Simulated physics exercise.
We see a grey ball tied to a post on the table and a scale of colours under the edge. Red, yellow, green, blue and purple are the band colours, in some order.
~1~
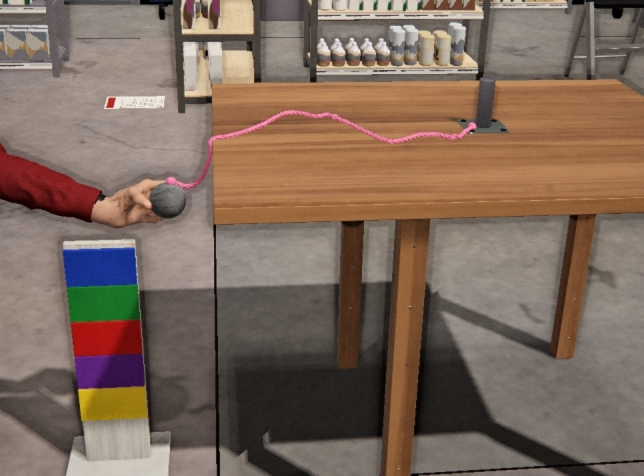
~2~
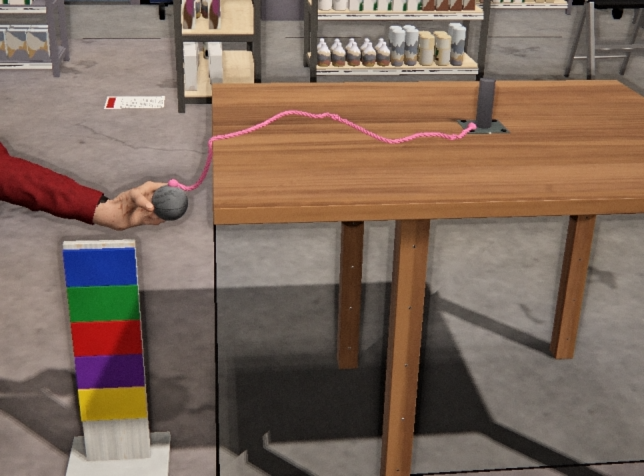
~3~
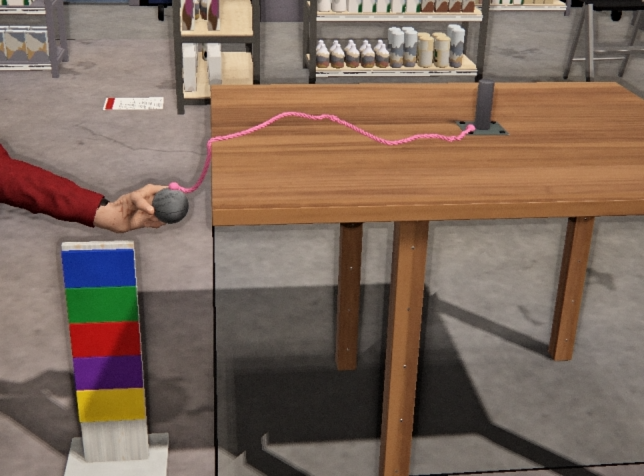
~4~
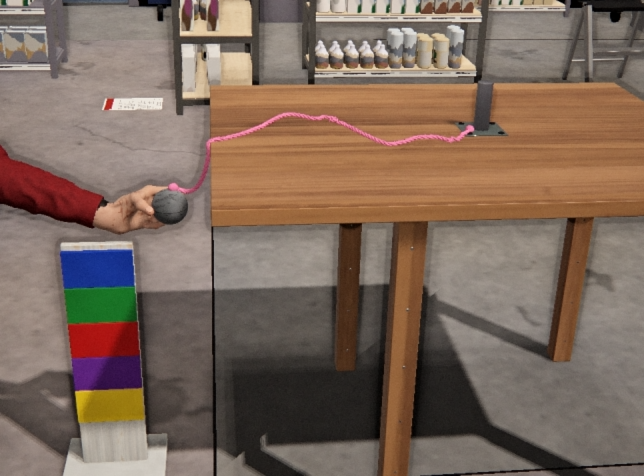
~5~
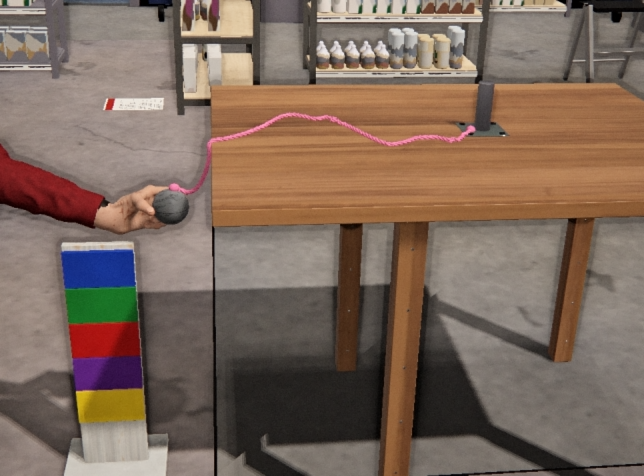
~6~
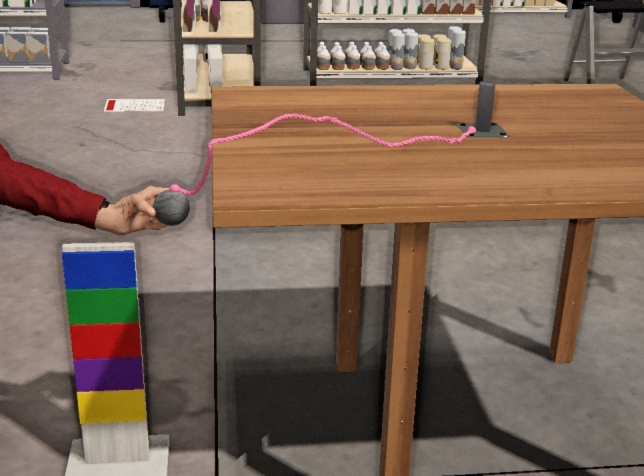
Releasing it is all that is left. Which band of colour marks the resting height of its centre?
The purple band marks it.
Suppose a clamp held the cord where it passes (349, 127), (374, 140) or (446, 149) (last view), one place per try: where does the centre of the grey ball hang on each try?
Try one gives (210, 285), try two (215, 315), and try three (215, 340).
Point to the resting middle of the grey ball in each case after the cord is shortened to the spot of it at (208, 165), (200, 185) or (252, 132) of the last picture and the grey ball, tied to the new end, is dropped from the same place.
In order, roughly (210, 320), (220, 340) and (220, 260).
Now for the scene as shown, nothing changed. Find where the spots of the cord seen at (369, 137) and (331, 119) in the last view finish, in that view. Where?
Final positions are (306, 139) and (229, 143), in that order.
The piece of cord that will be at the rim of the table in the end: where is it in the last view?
You'll find it somewhere near (316, 120).
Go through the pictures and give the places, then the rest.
Grey ball (168, 200); blue (100, 269); green (104, 305); red (107, 339); purple (110, 373); yellow (113, 405), in the first frame.
Grey ball (170, 203); cord through (453, 136) (397, 142) (341, 121) (281, 115) (230, 136), in the second frame.
Grey ball (170, 205), in the third frame.
Grey ball (170, 206); cord through (451, 139) (395, 144) (339, 123) (279, 117) (228, 138), in the fourth frame.
Grey ball (171, 207), in the fifth frame.
Grey ball (172, 207); cord through (453, 140) (396, 145) (340, 124) (281, 118) (229, 139), in the sixth frame.
Soon after, ball near (182, 356); level with purple.
Then, ball near (245, 342); level with red.
Further on, ball near (205, 368); level with purple.
At rest, ball near (221, 367); level with purple. At purple.
